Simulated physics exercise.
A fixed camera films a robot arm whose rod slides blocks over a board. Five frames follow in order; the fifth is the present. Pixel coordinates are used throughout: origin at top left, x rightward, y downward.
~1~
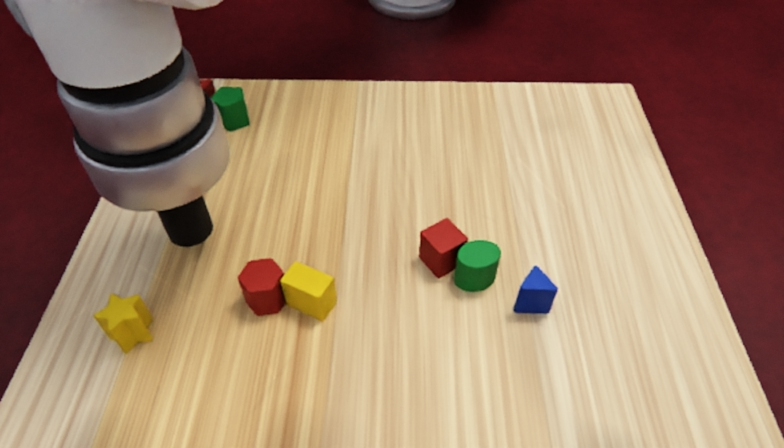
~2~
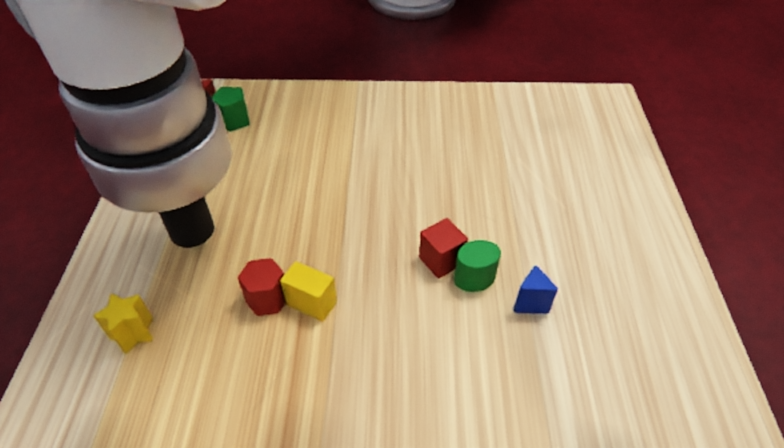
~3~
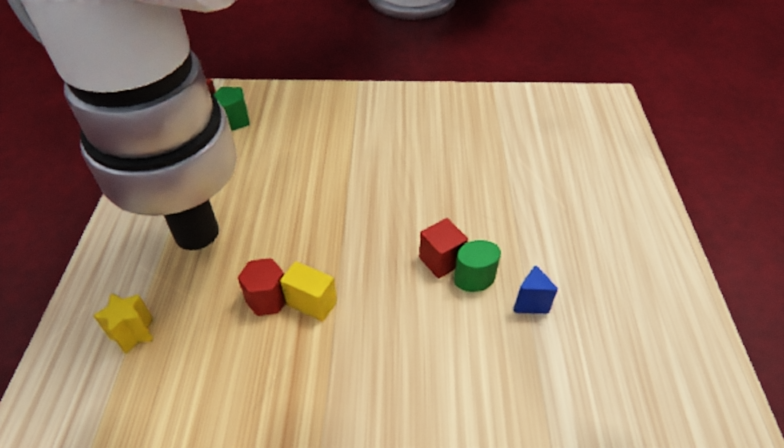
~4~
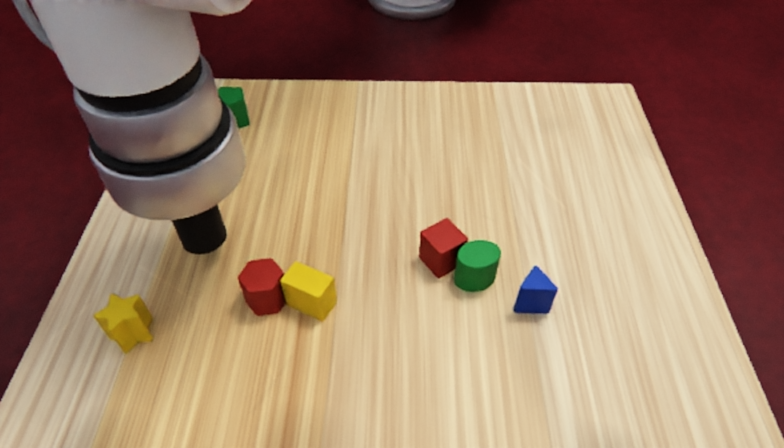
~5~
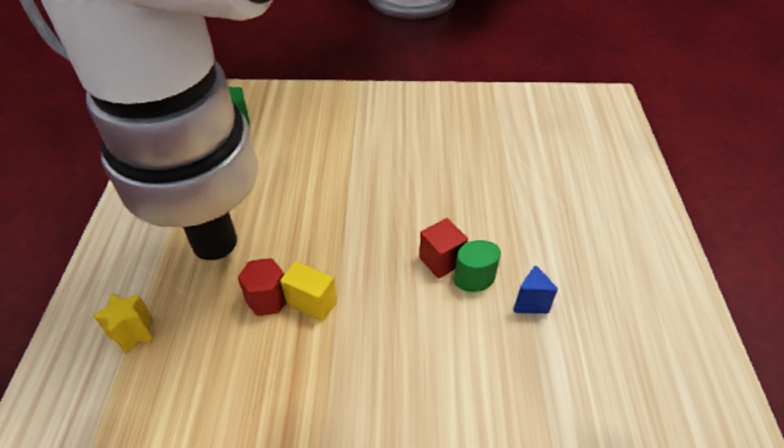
A robot arm with a black rod tip moved slowly a short way right and slightly down over a wooden board, nearing a red hexagon beside a yellow block, while all the colored blocks stayed still.
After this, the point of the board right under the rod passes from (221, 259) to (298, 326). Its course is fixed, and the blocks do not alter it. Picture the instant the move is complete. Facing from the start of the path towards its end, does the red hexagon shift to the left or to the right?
The right-hand side.
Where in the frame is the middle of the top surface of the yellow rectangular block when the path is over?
So, by the moment the path ends, you'll find the top centre of the yellow rectangular block at (342, 294).
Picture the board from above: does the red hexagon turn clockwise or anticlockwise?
Answer: With the clock.
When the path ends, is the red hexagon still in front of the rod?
My answer is yes.
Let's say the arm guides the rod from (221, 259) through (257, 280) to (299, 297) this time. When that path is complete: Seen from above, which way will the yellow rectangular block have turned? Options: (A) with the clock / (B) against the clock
Choice B: Against the clock.
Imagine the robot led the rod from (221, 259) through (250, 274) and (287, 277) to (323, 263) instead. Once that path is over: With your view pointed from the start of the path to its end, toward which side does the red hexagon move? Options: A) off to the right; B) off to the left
My answer is option A.
On the path given first. One third of the way, rod at (240, 265); red hexagon at (265, 281); yellow rectangular block at (311, 282), turned 15° anticlockwise.
Two thirds of the way, rod at (267, 287); red hexagon at (283, 310), turned 35° clockwise; yellow rectangular block at (327, 290), turned 55° anticlockwise.
At the end, rod at (294, 311); yellow star block not moved; red hexagon at (305, 341), turned 55° clockwise; yellow rectangular block at (342, 294), turned 85° anticlockwise.
